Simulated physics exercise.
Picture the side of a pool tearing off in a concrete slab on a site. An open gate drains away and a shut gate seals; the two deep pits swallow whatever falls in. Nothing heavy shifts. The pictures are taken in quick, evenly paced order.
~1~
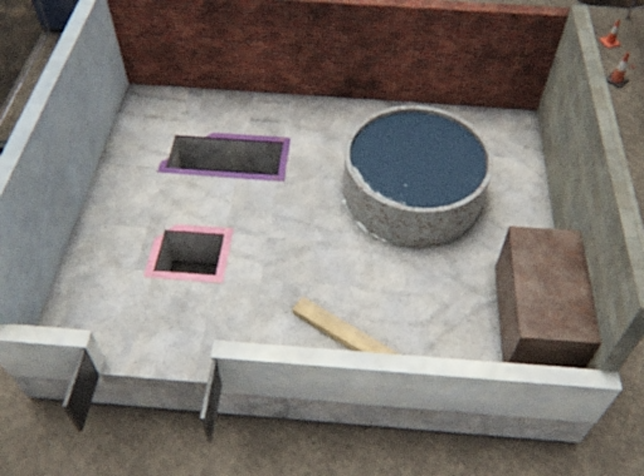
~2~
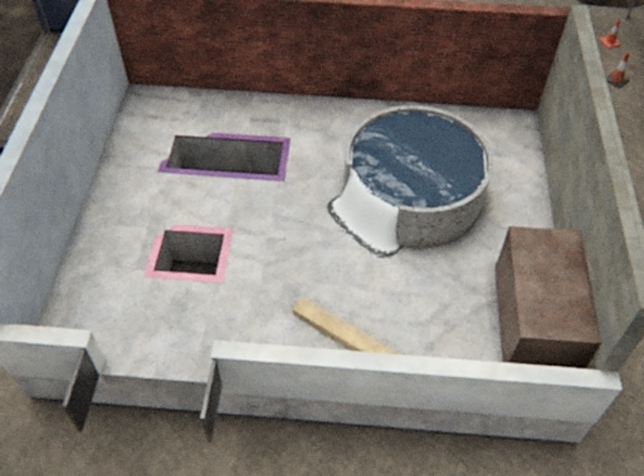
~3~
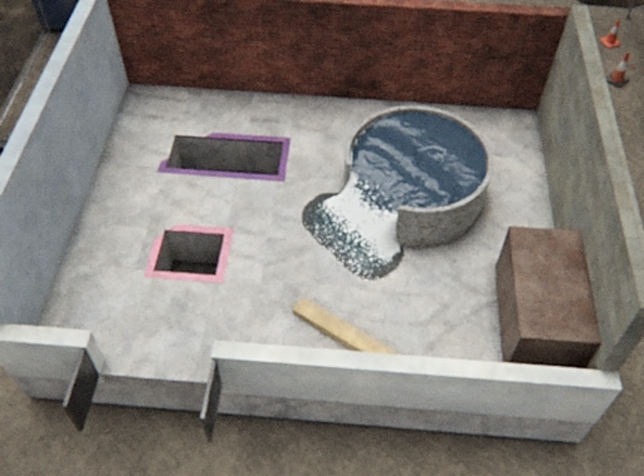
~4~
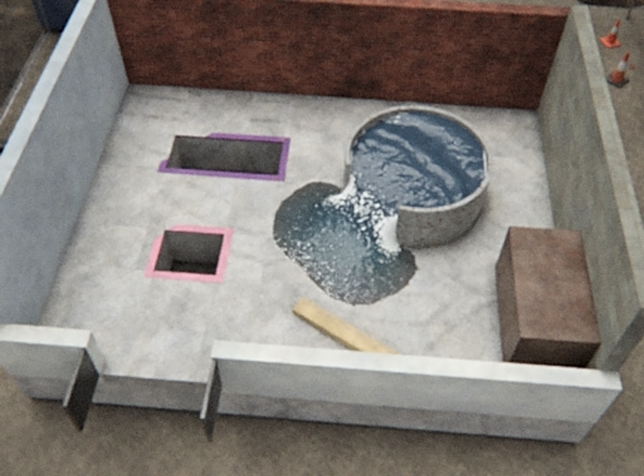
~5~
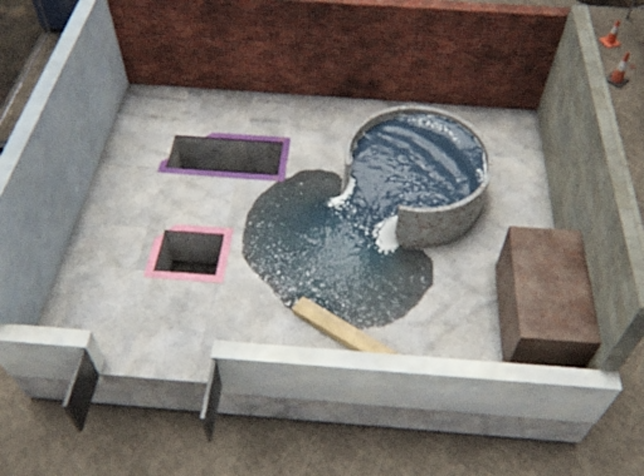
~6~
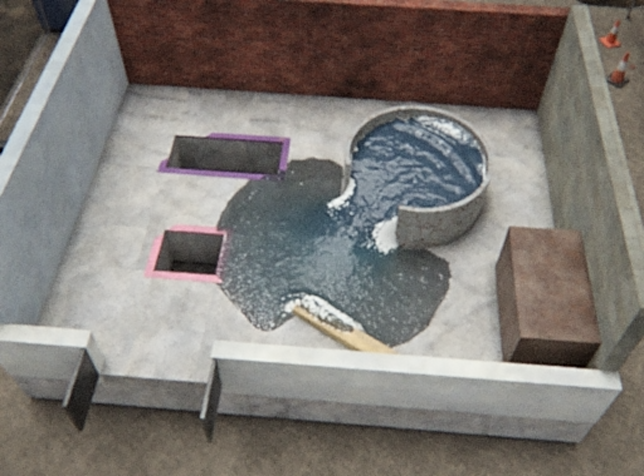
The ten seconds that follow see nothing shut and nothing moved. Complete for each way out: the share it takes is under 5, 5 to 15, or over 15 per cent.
Completed: For the gate it is over 15 per cent; for the purple pit it is 5 to 15 per cent; for the pink pit it is over 15 per cent.
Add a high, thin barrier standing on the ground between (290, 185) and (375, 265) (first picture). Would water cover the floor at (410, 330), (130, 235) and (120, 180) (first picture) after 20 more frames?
Going one after another, I'd say reached by the flood, then kept clear of the flood, then kept clear of the flood.
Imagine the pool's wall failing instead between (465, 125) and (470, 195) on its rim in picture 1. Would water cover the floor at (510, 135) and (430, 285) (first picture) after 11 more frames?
Respectively: Swamped and swamped.
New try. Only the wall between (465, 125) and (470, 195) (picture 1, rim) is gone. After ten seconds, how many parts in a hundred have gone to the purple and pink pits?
Approximately, purple takes 20 % and pink takes 8 %.
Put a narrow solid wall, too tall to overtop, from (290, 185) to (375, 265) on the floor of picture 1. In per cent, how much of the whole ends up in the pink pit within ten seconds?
Share for pink - 2 in a hundred.
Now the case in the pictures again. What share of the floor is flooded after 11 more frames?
45 %, roughly.
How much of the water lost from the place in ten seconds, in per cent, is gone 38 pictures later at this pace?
Approximately 70 %.
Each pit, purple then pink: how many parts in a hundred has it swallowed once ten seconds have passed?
Close to 8 in a hundred and 22 in a hundred, in that order.
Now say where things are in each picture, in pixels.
In the first frame, still water in the round pool at (418, 159).
In the second frame, water pours out at (365, 213) and has run to (397, 247).
In the third frame, water pours out at (365, 215) and has run to (376, 274).
In the fourth frame, the front is at (354, 299), out from the gap at (365, 216).
In the fifth frame, the front is at (251, 255), out from the gap at (365, 217).
In the sixth frame, the front is at (219, 275), out from the gap at (365, 216).
A moment on, water covers 35 % of the floor; the gate 1 %, the purple pit 0 %, the pink pit 3 %.
Next, water covers 45 % of the floor; the gate 6 %, the purple pit 1 %, the pink pit 7 %.
Then, water covers 55 % of the floor; the gate 12 %, the purple pit 1 %, the pink pit 11 %.
Later, water covers 65 % of the floor; the gate 16 %, the purple pit 4 %, the pink pit 18 %.
In the end, water covers 90 % of the floor; the gate 20 %, the purple pit 9 %, the pink pit 23 %.
